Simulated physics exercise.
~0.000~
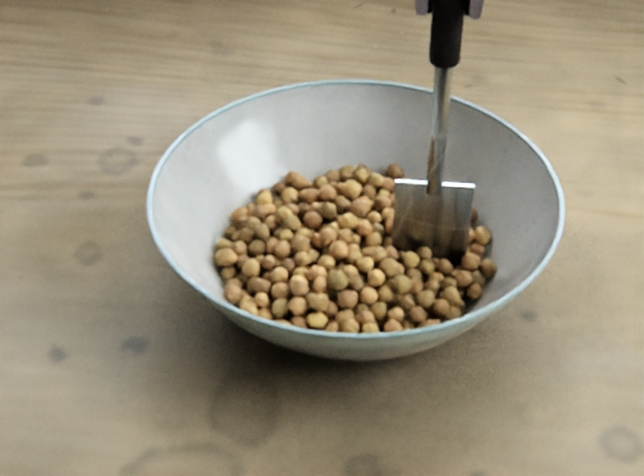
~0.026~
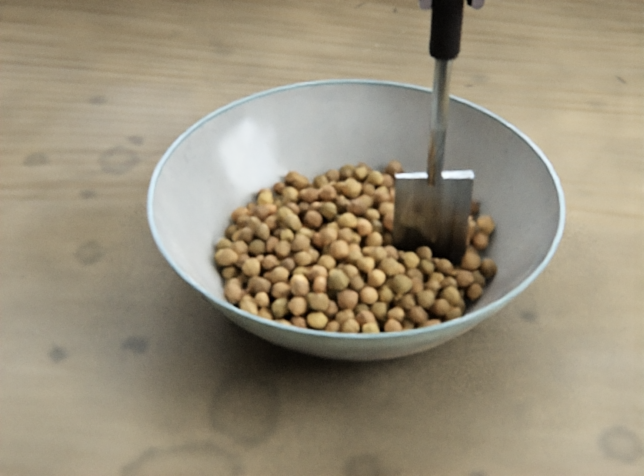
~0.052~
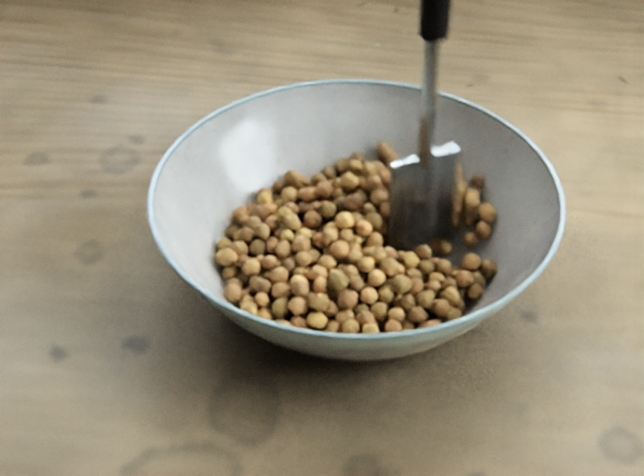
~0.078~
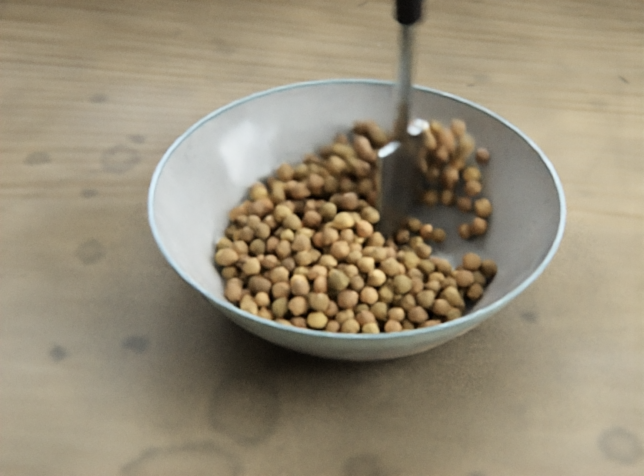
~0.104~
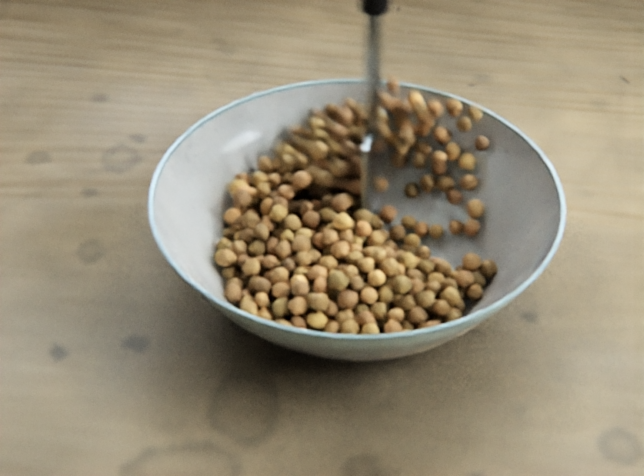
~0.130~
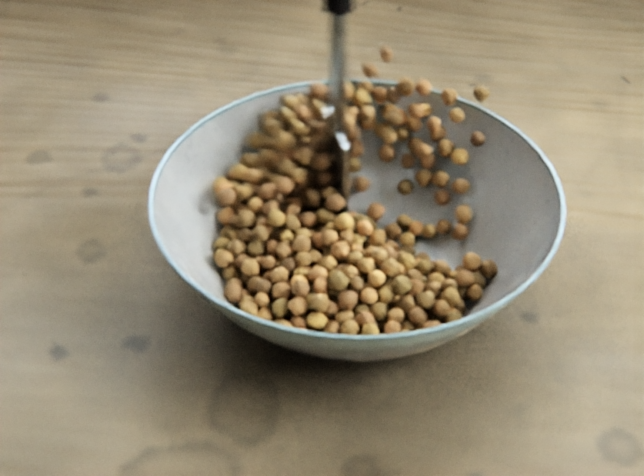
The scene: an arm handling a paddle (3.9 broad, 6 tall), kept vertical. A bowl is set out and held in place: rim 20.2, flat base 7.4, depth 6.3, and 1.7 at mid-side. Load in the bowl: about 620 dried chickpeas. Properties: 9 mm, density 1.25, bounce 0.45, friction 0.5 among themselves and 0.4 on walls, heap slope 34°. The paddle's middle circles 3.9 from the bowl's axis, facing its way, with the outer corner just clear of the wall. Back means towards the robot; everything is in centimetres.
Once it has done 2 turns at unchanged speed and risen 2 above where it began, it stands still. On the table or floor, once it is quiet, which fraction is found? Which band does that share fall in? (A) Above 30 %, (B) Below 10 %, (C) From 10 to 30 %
From 10 to 30 % (C).
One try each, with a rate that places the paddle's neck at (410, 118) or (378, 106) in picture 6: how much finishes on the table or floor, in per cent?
About 0 and 0 per cent.
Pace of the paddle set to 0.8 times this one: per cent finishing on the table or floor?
It would come to around 5 percent.
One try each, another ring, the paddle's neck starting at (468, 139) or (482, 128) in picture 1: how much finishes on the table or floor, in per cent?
Roughly 15 and 0 per cent.
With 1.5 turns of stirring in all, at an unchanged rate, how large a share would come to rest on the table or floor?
It would be around 15 percent.
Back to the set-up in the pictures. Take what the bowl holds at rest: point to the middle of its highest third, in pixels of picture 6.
About (354, 234).
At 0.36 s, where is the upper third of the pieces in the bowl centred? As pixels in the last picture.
(444, 282), roughly.
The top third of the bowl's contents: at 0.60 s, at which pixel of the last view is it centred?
I'd say about (343, 223).
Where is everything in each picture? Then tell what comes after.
The paddle neck at (437, 159), 0° round; upper third of the load around (352, 242), from x 220 to 490, top at y 170; 615 in the bowl, in the first picture.
The paddle neck at (437, 150), 9° round; upper third of the load around (352, 239), from x 220 to 490, top at y 165, in the second picture.
The paddle neck at (427, 131), 32° round; upper third of the load around (361, 223), from x 225 to 490, top at y 150, in the third picture.
The paddle neck at (404, 114), 58° round; upper third of the load around (354, 195), from x 225 to 490, top at y 125, in the fourth picture.
The paddle neck at (372, 105), 85° round; upper third of the load around (338, 180), from x 220 to 490, top at y 85, in the fifth picture.
The paddle neck at (337, 104), 111° round; upper third of the load around (314, 171), from x 220 to 490, top at y 55; 614 in the bowl, 1 in flight or on the tool, in the sixth picture.
After 0.36 s, 346° round, highest piece 9 above the table; 538 in the bowl, 40 on the table or floor, 37 in flight or on the tool.
After 0.60 s, 222° round, highest piece 8 above the table; 517 in the bowl, 96 on the table or floor, 2 in flight or on the tool.
After 0.91 s, 0° round, highest piece 5 above the table; 516 in the bowl, 99 on the table or floor.
After 1.61 s, 0° round, highest piece 5 above the table; 516 in the bowl, 99 on the table or floor.
In the end, 516 in the bowl, 99 on the table or floor. That is 16 % on the table or floor.
